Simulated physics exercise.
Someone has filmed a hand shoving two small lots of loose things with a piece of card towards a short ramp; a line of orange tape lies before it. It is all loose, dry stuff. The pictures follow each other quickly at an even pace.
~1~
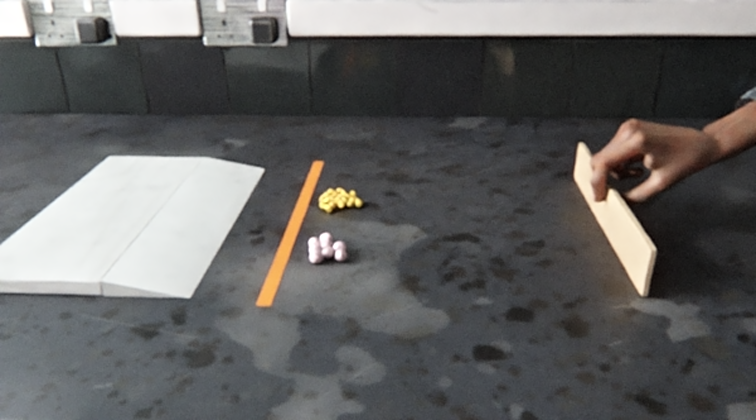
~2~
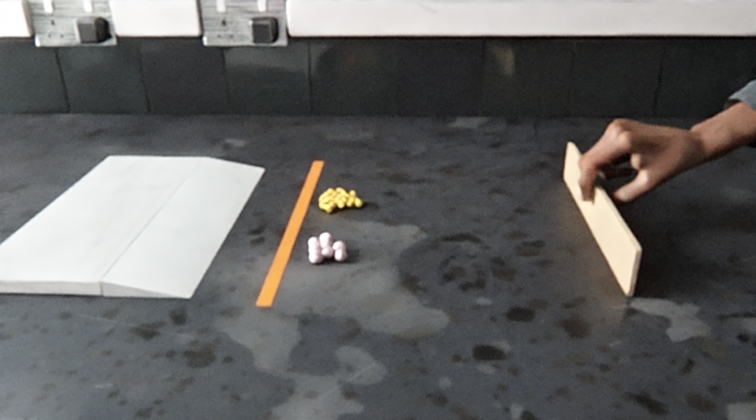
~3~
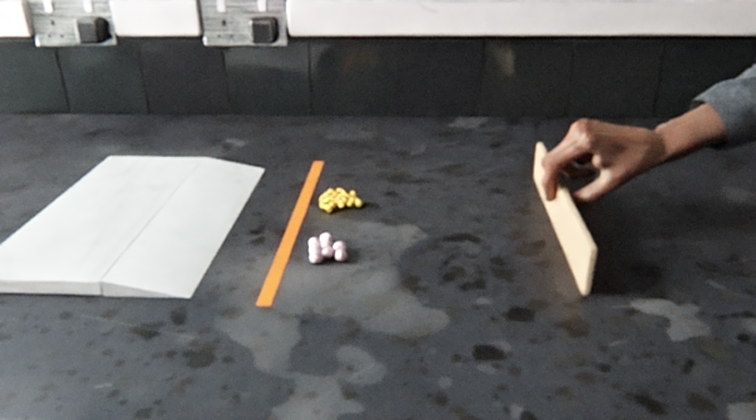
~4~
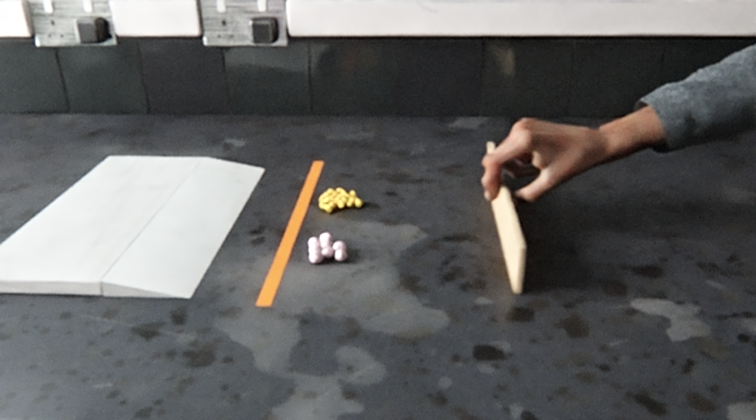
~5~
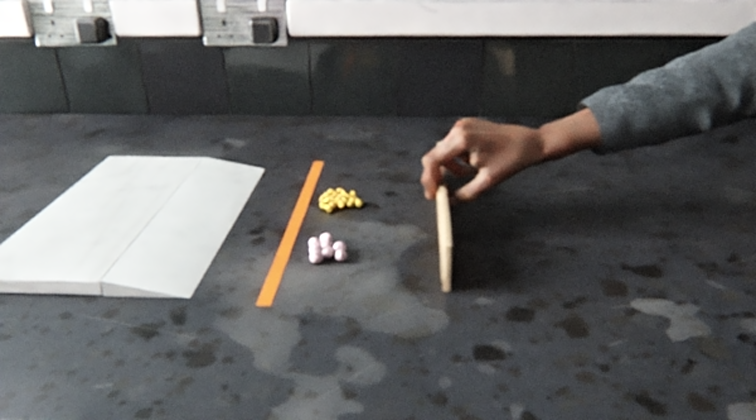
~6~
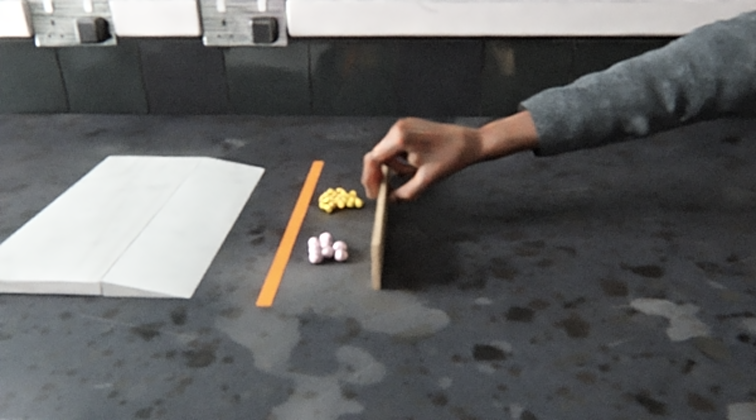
On a dark mottled countertop, a hand holds a pale piece of card upright at the right, across from small yellow and pale pink clusters beside orange tape and a white ramp. The hand slides the card steadily leftward, closing the gap until it stands just right of the still clusters.
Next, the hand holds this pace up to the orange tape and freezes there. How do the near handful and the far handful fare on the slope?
The near handful gets up on to the slab, in part at least and the far handful gets up on to the slab, in part at least.
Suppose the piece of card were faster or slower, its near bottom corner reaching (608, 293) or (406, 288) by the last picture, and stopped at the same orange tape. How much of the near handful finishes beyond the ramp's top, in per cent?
Roughly 0 per cent, and 100 per cent.
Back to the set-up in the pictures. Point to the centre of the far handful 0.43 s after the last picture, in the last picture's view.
Close to (75, 202).
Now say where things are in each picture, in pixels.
In the first frame, piece of card at (643, 261), at rest; orange tape at (317, 167); top of the ramp at (109, 270); near handful at (327, 246), a few sugar pearls; far handful at (337, 202), a few puffed corn balls.
In the second frame, piece of card at (628, 261); far handful at (337, 202).
In the third frame, piece of card at (585, 260); near handful at (327, 246).
In the fourth frame, piece of card at (517, 259); far handful at (337, 202).
In the fifth frame, piece of card at (447, 257); near handful at (327, 246).
In the sixth frame, piece of card at (377, 256); orange tape at (317, 167); top of the ramp at (109, 270); near handful at (327, 246); far handful at (337, 202).
Then, 0.06 s after the last picture, piece of card still moving, near (322, 183); near handful all short of the ramp; far handful all short of the ramp.
Then, 0.15 s after the last picture, piece of card stopped at the orange tape; near handful about two thirds on the ramp, about a third short of the ramp; far handful about two thirds on the ramp, about a third short of the ramp.
Then, 0.43 s after the last picture, piece of card stopped at the orange tape; near handful all past the top; far handful all past the top.
By the end, piece of card stopped at the orange tape; near handful all past the top; far handful all past the top.
